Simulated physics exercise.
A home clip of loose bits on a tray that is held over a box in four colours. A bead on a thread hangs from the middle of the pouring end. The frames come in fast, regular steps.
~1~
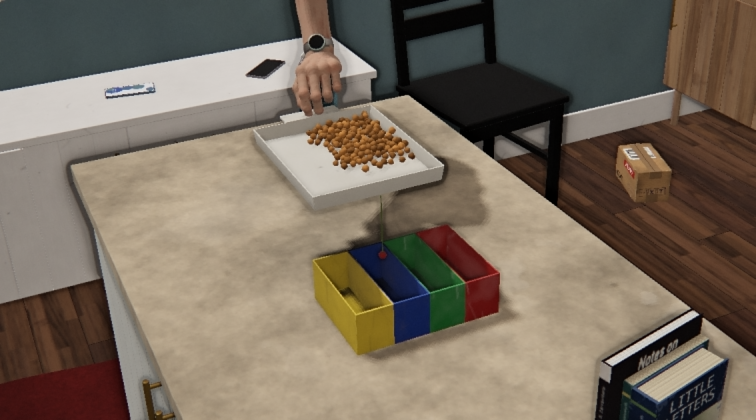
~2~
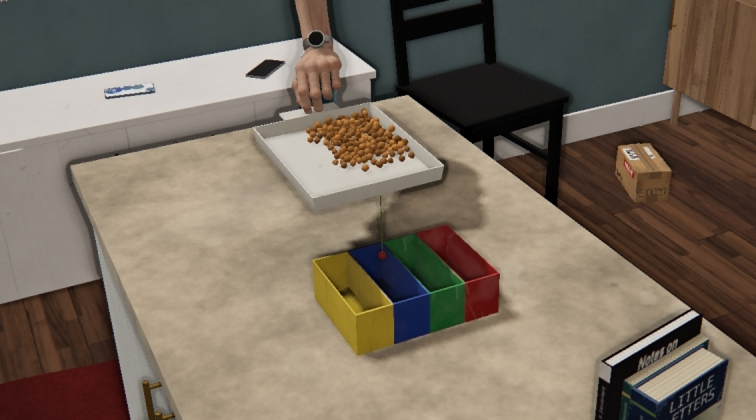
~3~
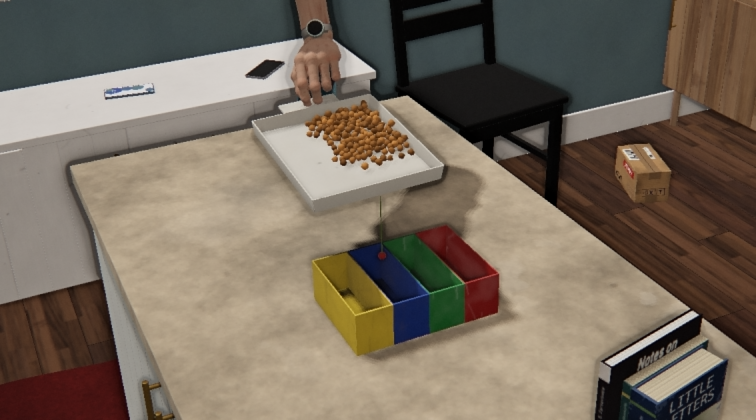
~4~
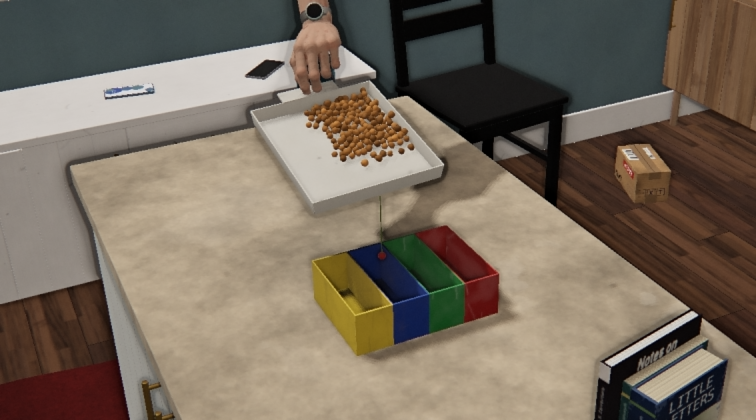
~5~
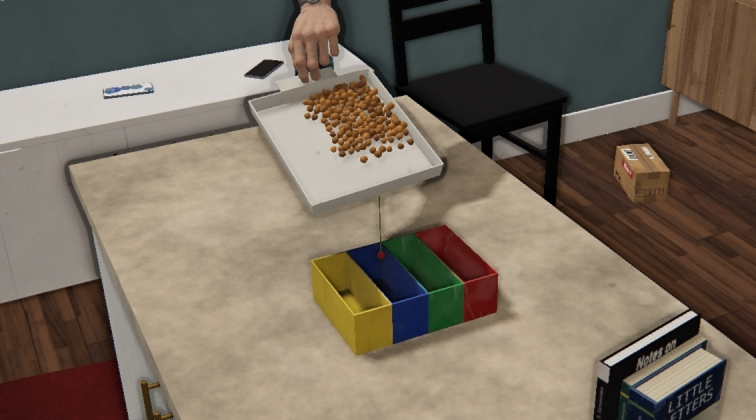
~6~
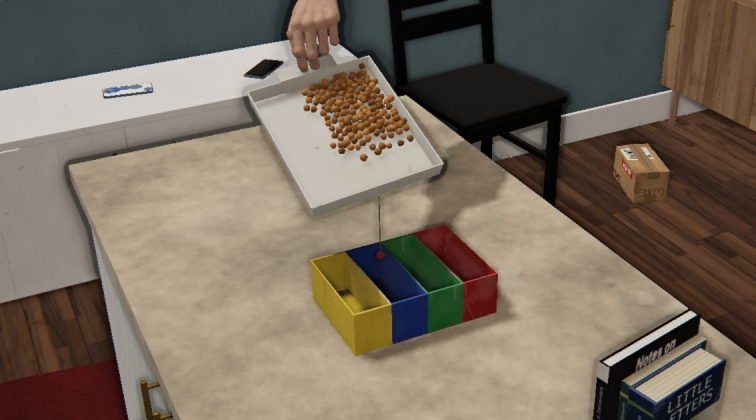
A hand raising the back of a white tray of roasted chickpeas, tilting it above a yellow, blue, green and red box.
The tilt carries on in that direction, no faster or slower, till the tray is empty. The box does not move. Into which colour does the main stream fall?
Fullest: The yellow cell.
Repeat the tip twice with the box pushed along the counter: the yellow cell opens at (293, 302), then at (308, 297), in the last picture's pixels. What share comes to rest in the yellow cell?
Roughly 10 per cent, and 20 per cent.
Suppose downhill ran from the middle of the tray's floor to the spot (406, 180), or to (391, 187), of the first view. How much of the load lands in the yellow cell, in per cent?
Roughly 0 per cent, and 10 per cent.
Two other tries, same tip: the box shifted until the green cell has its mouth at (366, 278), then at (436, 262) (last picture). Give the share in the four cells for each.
Near 90 % and 50 %.
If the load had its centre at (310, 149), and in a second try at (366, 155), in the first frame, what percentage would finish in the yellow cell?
The first gives 40 %, the second 40 %.
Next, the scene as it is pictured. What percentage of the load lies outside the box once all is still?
Some 40 per cent.
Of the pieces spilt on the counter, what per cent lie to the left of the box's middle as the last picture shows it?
About 80 per cent.
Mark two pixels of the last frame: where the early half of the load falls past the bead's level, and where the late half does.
The first part at (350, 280); the rest at (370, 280).
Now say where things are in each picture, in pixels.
Corners of the pouring end (314, 196) and (441, 165), level; middle of the load (357, 140), roasted chickpeas; bead on its thread (383, 255); yellow cell (375, 326); blue cell (412, 315); green cell (447, 304); red cell (482, 294), in the first frame.
Corners of the pouring end (314, 196) and (441, 165), level; middle of the load (356, 139), in the second frame.
Corners of the pouring end (314, 199) and (441, 165), tipped barely, lowest at the left corner; middle of the load (356, 133), in the third frame.
Corners of the pouring end (314, 201) and (441, 164), tipped a little, lowest at the left corner; middle of the load (356, 124), in the fourth frame.
Corners of the pouring end (313, 203) and (440, 163), tipped clearly, lowest at the left corner; middle of the load (355, 116), in the fifth frame.
Corners of the pouring end (313, 206) and (440, 163), tipped clearly, lowest at the left corner; middle of the load (354, 108); yellow cell (373, 326); blue cell (410, 315); green cell (445, 304); red cell (480, 294), in the sixth frame.
Just after the last frame, tray tipped steeply; the larger part on the tray; just a few in the yellow cell; about a tenth falling or outside the box.
A moment on, tray tipped past a quarter turn; roughly two thirds on the tray; about a tenth in the yellow cell; just a few in the blue cell; just a few in the green cell; roughly a quarter falling or outside the box.
Further on, tray tipped past a quarter turn; roughly a third in the yellow cell; roughly a quarter in the blue cell; about a tenth in the green cell; roughly half falling or outside the box.
When it is over, tray tipped past a quarter turn; roughly a third in the yellow cell; roughly a quarter in the blue cell; about a tenth in the green cell; not one in the red cell; roughly half outside the box.
